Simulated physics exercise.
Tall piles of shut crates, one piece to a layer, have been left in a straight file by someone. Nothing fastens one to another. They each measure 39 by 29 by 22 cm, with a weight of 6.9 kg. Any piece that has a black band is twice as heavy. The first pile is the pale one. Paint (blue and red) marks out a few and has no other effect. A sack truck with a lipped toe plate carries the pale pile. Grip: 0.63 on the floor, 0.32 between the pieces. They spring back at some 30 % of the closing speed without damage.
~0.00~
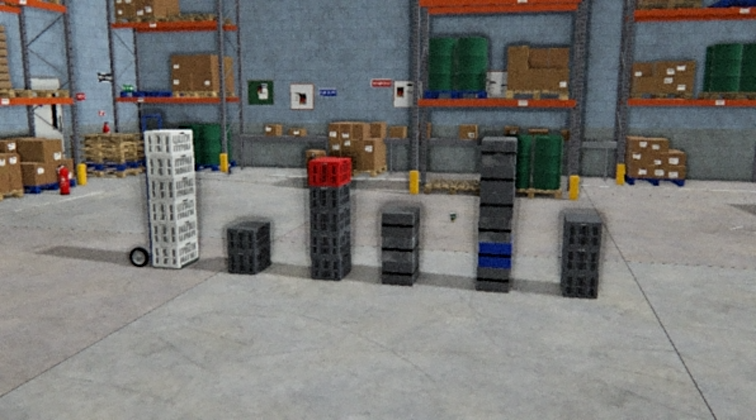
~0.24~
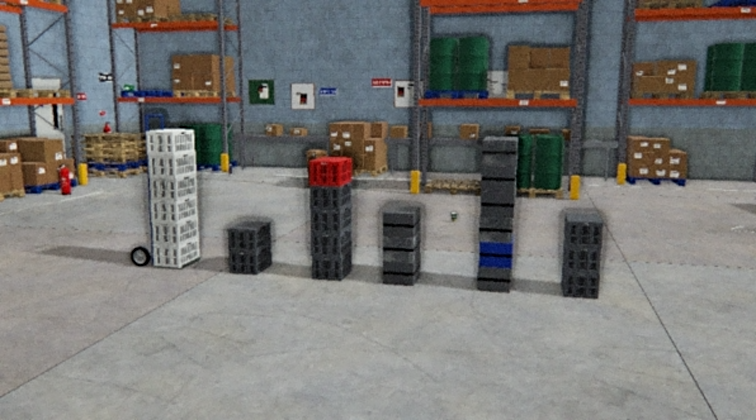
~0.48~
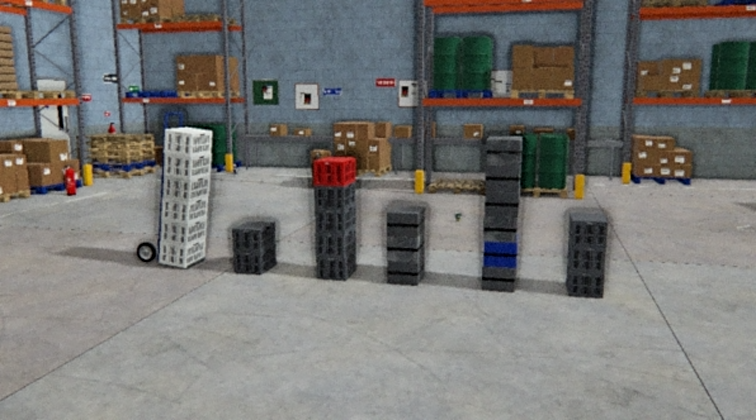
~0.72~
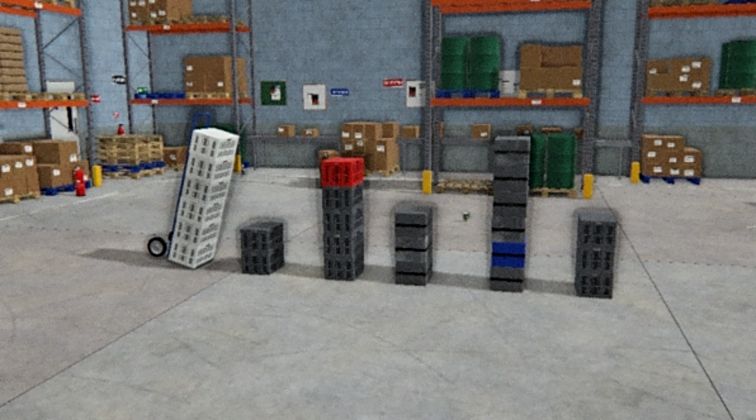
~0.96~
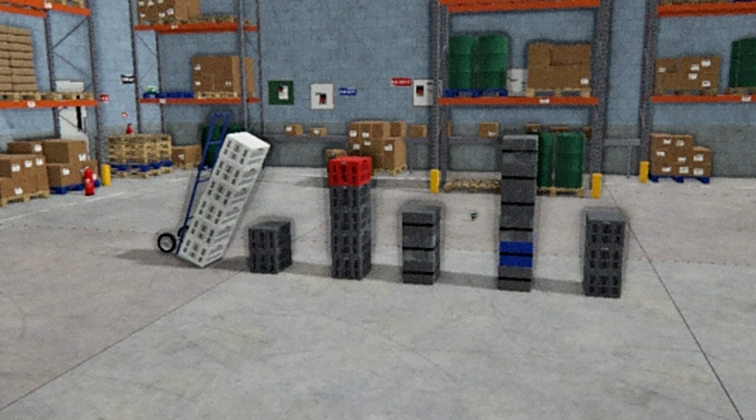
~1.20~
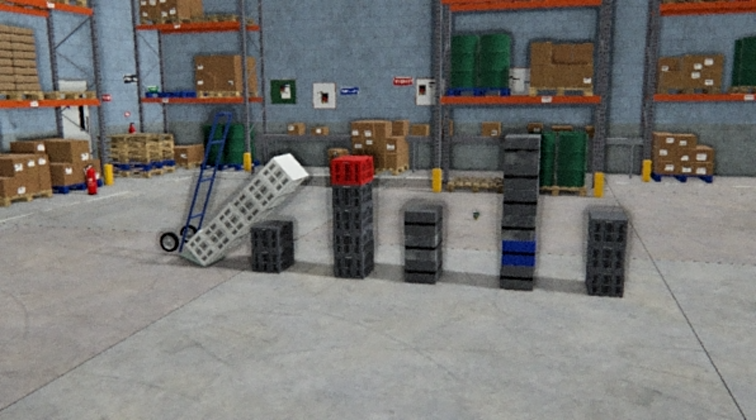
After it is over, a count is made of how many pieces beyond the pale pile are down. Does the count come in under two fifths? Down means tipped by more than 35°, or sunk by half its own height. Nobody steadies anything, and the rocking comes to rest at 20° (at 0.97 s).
Yes.
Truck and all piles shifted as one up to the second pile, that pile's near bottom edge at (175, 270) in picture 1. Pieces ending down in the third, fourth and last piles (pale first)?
Third 0, fourth 0, last 0.
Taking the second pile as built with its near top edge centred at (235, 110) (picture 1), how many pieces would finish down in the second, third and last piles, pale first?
You'd get second 7, third 4 and last 0.
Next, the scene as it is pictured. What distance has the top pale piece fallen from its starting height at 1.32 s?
I'd put it at close to 60 cm below where it started.
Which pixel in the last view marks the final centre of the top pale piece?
End position: Near (323, 260) px.
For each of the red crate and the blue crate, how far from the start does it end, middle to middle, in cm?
Displacement in cm - red: 70; blue: 0.
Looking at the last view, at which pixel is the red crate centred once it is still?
In the final picture its centre lies roughly at (292, 207).
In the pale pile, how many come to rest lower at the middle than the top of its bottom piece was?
The tally of pale pieces is 3.
After 1.32 s, 6 of the pale pile down; none of the 19 other crates down, 1 disturbed.
After 1.66 s, 6 of the pale pile down; none of the 19 other crates down, 5 disturbed; red crate shifted 7 cm.
After 3.80 s, 6 of the pale pile down; 2 of the 19 other crates down; red crate on its side.
At rest (4.6 s), 6 of the pale pile down; 4 of the 19 other crates down; red crate upside down; blue crate unmoved. That is 21 per cent. As the last picture would show them, middles, red crate near (293, 207), blue crate near (519, 248).
